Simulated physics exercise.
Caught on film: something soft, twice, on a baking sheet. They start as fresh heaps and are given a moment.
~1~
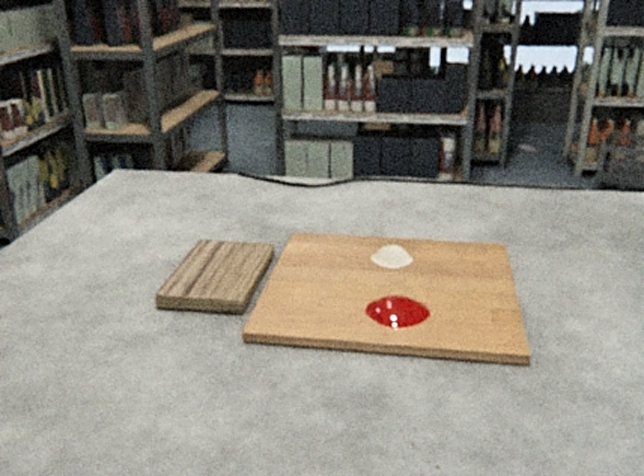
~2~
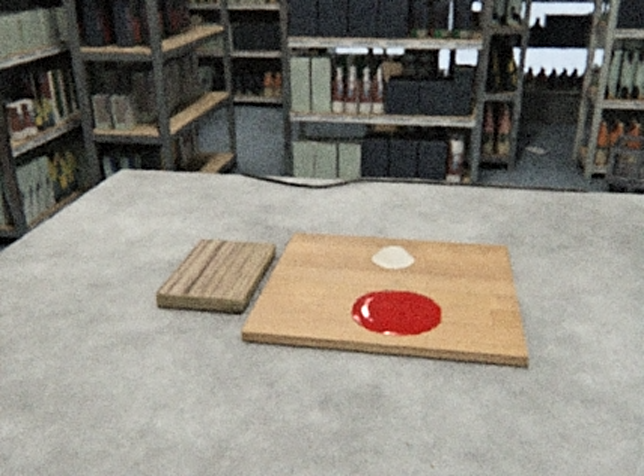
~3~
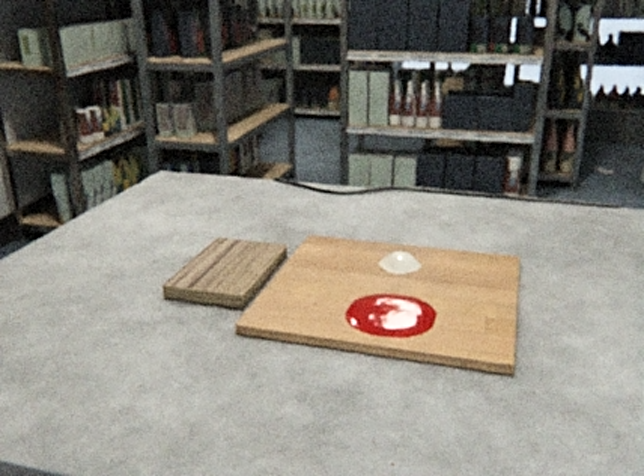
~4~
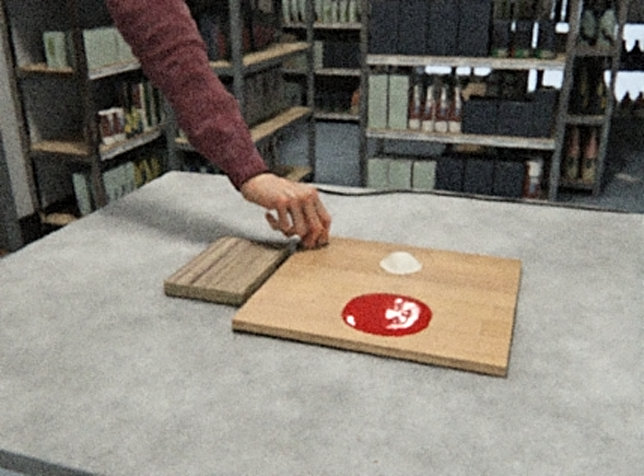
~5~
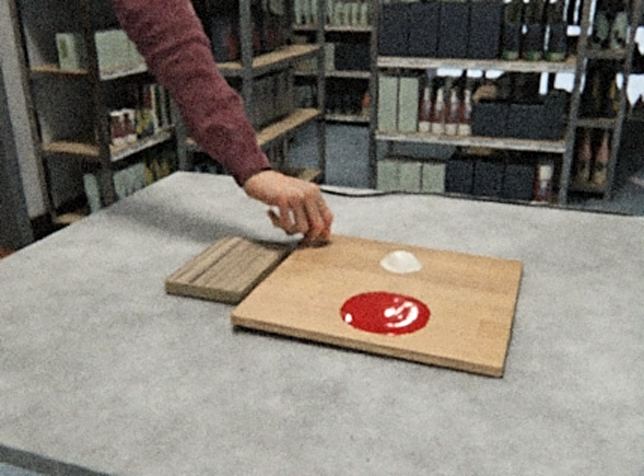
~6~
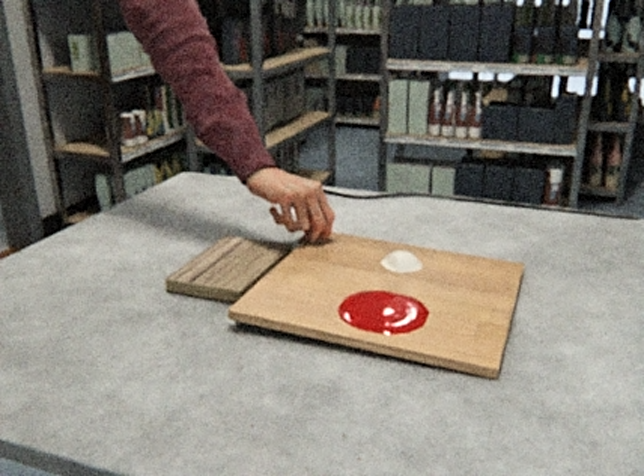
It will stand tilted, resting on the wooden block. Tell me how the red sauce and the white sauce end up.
The red sauce stays on; the white sauce stays on.
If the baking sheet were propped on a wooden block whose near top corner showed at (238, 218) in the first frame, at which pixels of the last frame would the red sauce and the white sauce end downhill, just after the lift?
About (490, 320) and (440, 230).
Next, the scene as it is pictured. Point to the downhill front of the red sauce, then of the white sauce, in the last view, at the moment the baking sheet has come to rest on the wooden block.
In turn (423, 316) and (420, 263).
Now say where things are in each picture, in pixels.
The baking sheet lies flat; red sauce (397, 308) a low mound; white sauce (392, 252) a mound; wooden block (199, 305), in the first frame.
They settle; red sauce (397, 310) spread thin; white sauce (393, 253) a mound, in the second frame.
At rest; red sauce (391, 313) spread thin; white sauce (400, 258) a mound, in the third frame.
A hand takes the end; red sauce (387, 312) spread thin; white sauce (401, 259) a mound, in the fourth frame.
The end is rising; red sauce (386, 311) spread thin; white sauce (402, 258) a mound, in the fifth frame.
The baking sheet slopes by about 2°; red sauce (384, 310) spread thin; white sauce (402, 258) a mound; wooden block (202, 292), in the sixth frame.
Next, slope about 4°; the red sauce has not moved; the white sauce has not moved.
After that, the red sauce has not moved; the white sauce has not moved.
Finally, slope about 4°; the red sauce has not moved; the white sauce has not moved.
